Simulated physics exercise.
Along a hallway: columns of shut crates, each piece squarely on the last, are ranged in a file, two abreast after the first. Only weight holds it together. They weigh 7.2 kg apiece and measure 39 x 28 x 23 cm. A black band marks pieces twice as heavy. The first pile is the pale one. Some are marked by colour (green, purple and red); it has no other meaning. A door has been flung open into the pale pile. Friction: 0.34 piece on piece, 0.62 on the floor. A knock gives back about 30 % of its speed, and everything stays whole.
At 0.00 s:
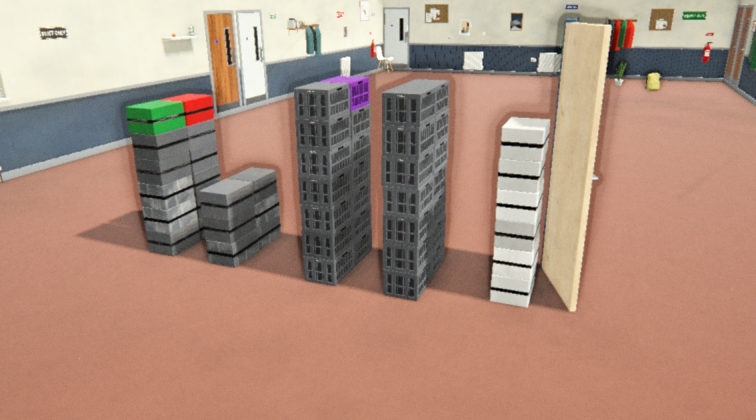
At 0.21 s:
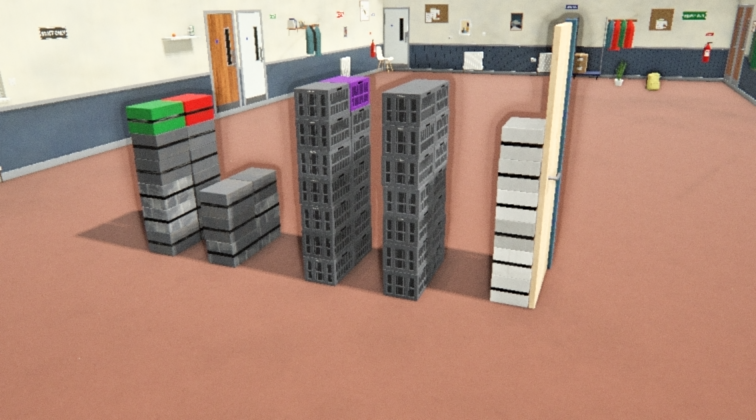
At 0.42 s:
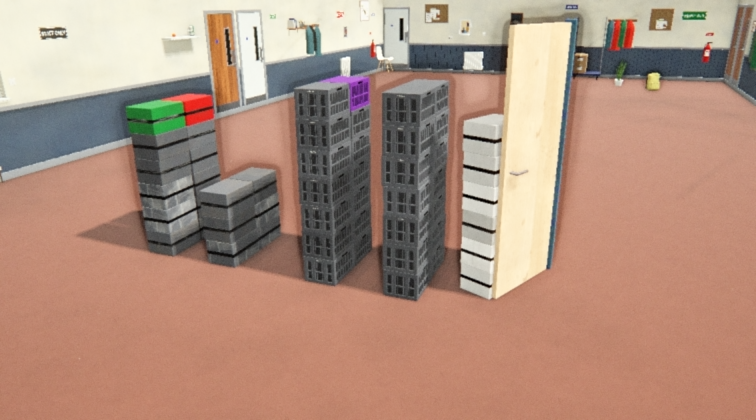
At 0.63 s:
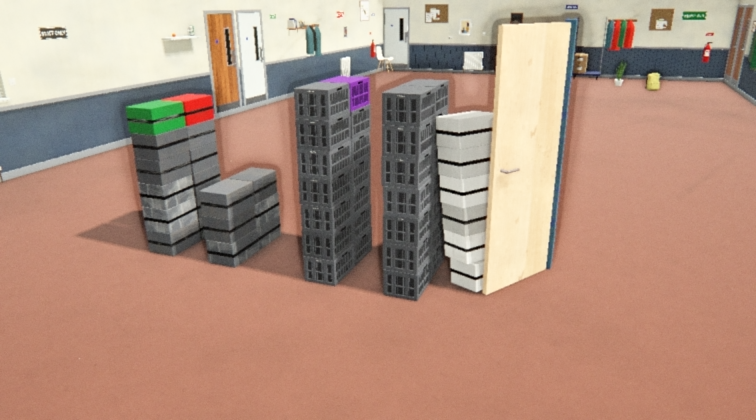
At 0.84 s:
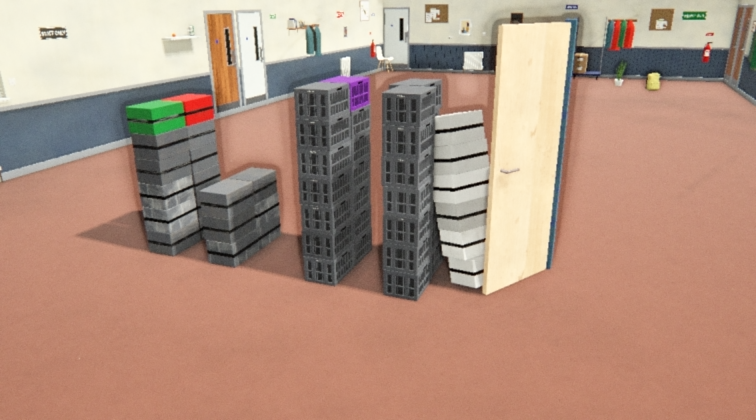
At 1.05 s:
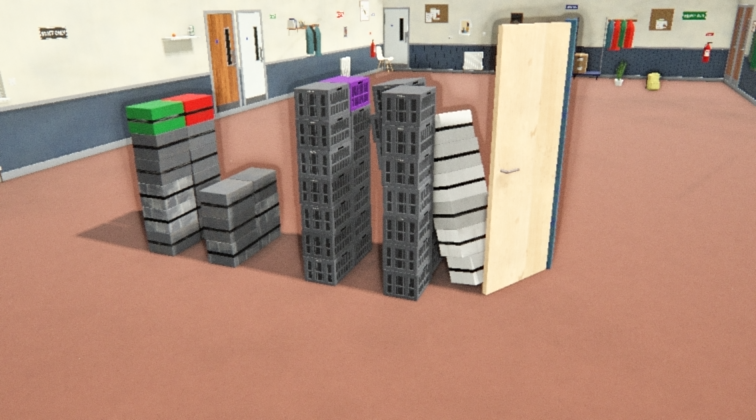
In a hallway, a pale wooden door swings into a stack of white crates, pushing it left until it leans against the neighbouring dark stack, whose upper crates shift slightly, while the green and red crates stay still.
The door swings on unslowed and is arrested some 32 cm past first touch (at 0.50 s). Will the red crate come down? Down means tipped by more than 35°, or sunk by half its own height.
That crate stays up.
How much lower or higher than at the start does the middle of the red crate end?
About 0 cm lower.
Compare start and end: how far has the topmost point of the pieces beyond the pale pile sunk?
About 0 cm.
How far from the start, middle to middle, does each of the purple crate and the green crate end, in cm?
About: Purple 160, green 0.
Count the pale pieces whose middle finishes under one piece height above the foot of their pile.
The count is 5.
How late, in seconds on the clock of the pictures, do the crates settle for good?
Around 3.0 s.
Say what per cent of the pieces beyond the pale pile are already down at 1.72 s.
5 per cent by then.
After 1.36 s, 0 of the pale pile down; none of the 46 other crates down, 9 disturbed; red crate unmoved; purple crate shifted 7 cm.
After 1.72 s, 6 of the pale pile down; 2 of the 46 other crates down; red crate unmoved; purple crate leaning 14°.
After 2.02 s, 6 of the pale pile down; 14 of the 46 other crates down; red crate unmoved; purple crate leaning 40°, 31 cm lower.
After 2.36 s, 6 of the pale pile down; 14 of the 46 other crates down; red crate shifted 44 mm; purple crate on its side.
At rest (3.2 s), 6 of the pale pile down; 14 of the 46 other crates down; red crate shifted 9 cm; purple crate on its side; green crate unmoved. As the last picture would show them, middles, red crate near (180, 109), purple crate near (203, 153).
